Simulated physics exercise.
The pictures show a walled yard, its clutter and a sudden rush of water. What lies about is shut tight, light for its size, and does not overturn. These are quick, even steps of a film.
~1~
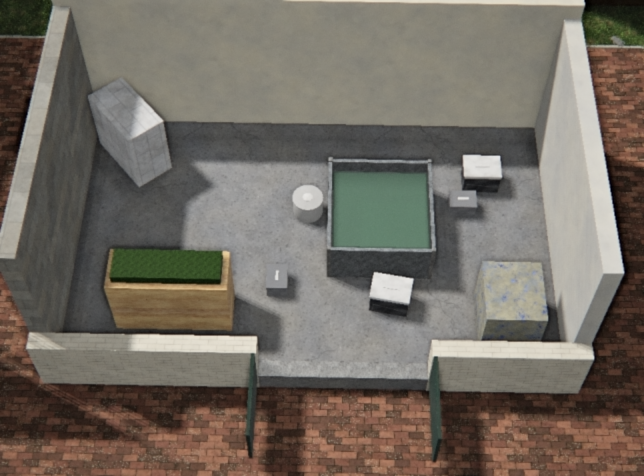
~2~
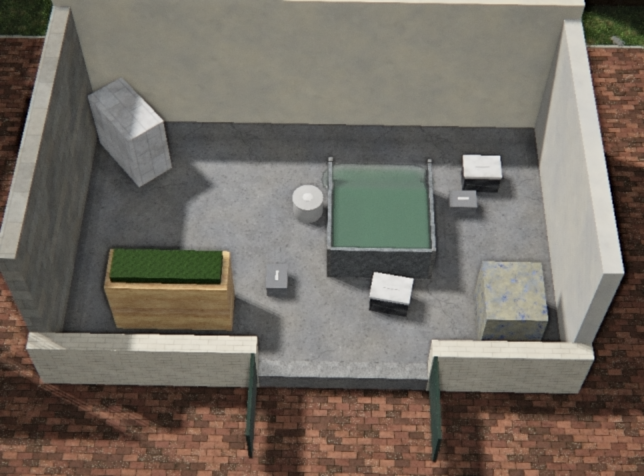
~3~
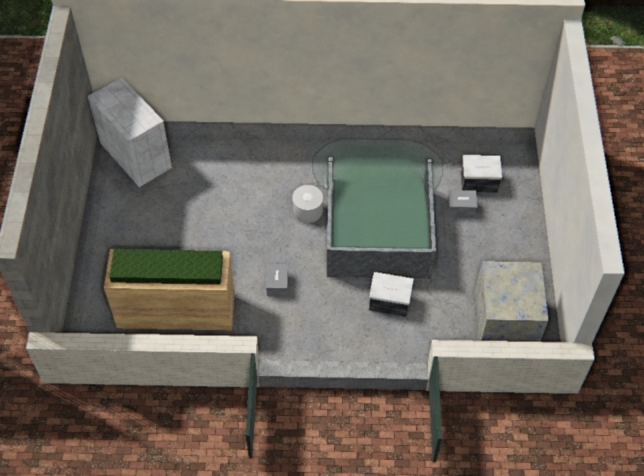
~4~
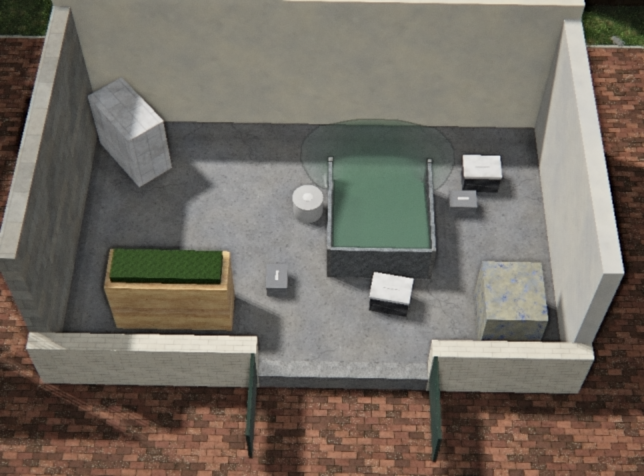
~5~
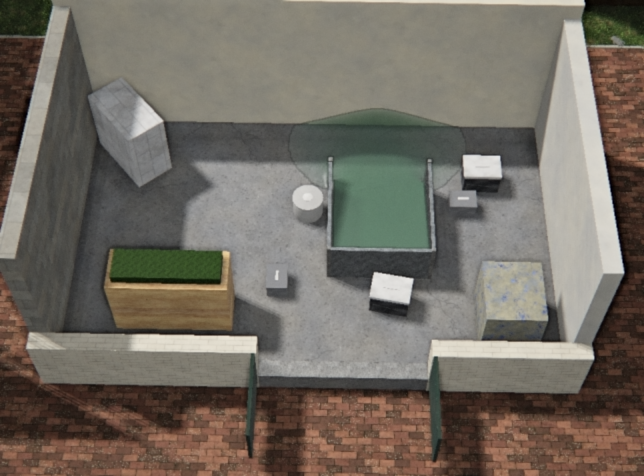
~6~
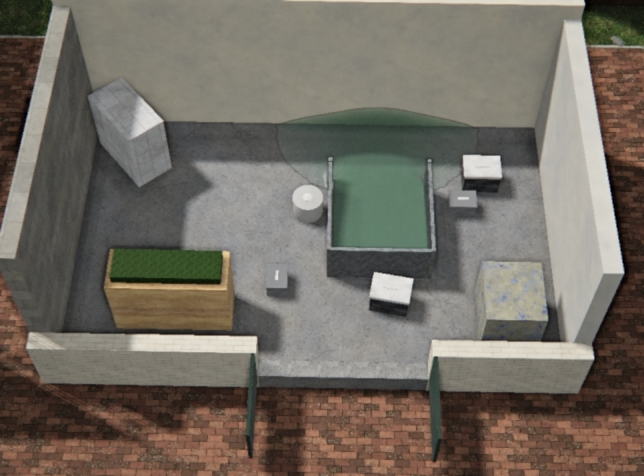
The clip shows a walled yard with scattered blocks and a raised tank of green water; the tank's back side disappears, and water spreads out behind it toward the rear wall while the surrounding objects stay still.
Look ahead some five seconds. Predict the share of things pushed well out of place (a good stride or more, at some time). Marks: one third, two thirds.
It is under a third.
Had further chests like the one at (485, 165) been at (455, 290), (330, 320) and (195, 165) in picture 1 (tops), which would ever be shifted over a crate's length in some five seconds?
In turn: Not that far, short of that, swept aside.
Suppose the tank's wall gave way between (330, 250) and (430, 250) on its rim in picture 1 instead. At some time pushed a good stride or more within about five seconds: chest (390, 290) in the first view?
For that one: Moved that far.
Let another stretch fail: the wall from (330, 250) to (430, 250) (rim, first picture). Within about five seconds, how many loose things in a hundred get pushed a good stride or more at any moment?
Near 20 in a hundred.
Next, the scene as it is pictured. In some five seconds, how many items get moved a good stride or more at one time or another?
The number is 0.
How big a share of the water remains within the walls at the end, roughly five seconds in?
Close to 98 %.
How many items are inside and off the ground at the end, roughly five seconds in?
The number is 0.
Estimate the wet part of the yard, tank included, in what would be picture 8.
Roughly 20 per cent.
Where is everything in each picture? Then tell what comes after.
The first picture shows a tub at (308, 197) rests on the ground; a chest at (483, 166), on the bottom; 0 of 5 have shifted.
The second picture shows a tub at (308, 197) rests on the ground; a chest at (483, 166), on the bottom; 0 of 5 have shifted.
The third picture shows a tub at (308, 197) rests on the ground; a chest at (483, 166) rests on the ground; 0 of 5 have shifted.
The fourth picture shows a tub at (308, 197), on the bottom; a chest at (483, 166) rests on the ground; 0 of 5 have shifted.
The fifth picture shows a tub at (308, 197) rests on the ground; a chest at (483, 166), on the bottom; 0 of 5 have shifted.
The sixth picture shows a tub at (308, 197) rests on the ground; a chest at (483, 166) rests on the ground; 0 of 5 have shifted.
A moment on, 0 of 5 are well off their spots; 0 afloat.
Next, 0 of 5 are well off their spots; 0 afloat.
Later, 0 of 5 are well off their spots; 0 afloat.
In the end, 0 of 5 are well off their spots, and 0 have been at some point; 0 afloat.
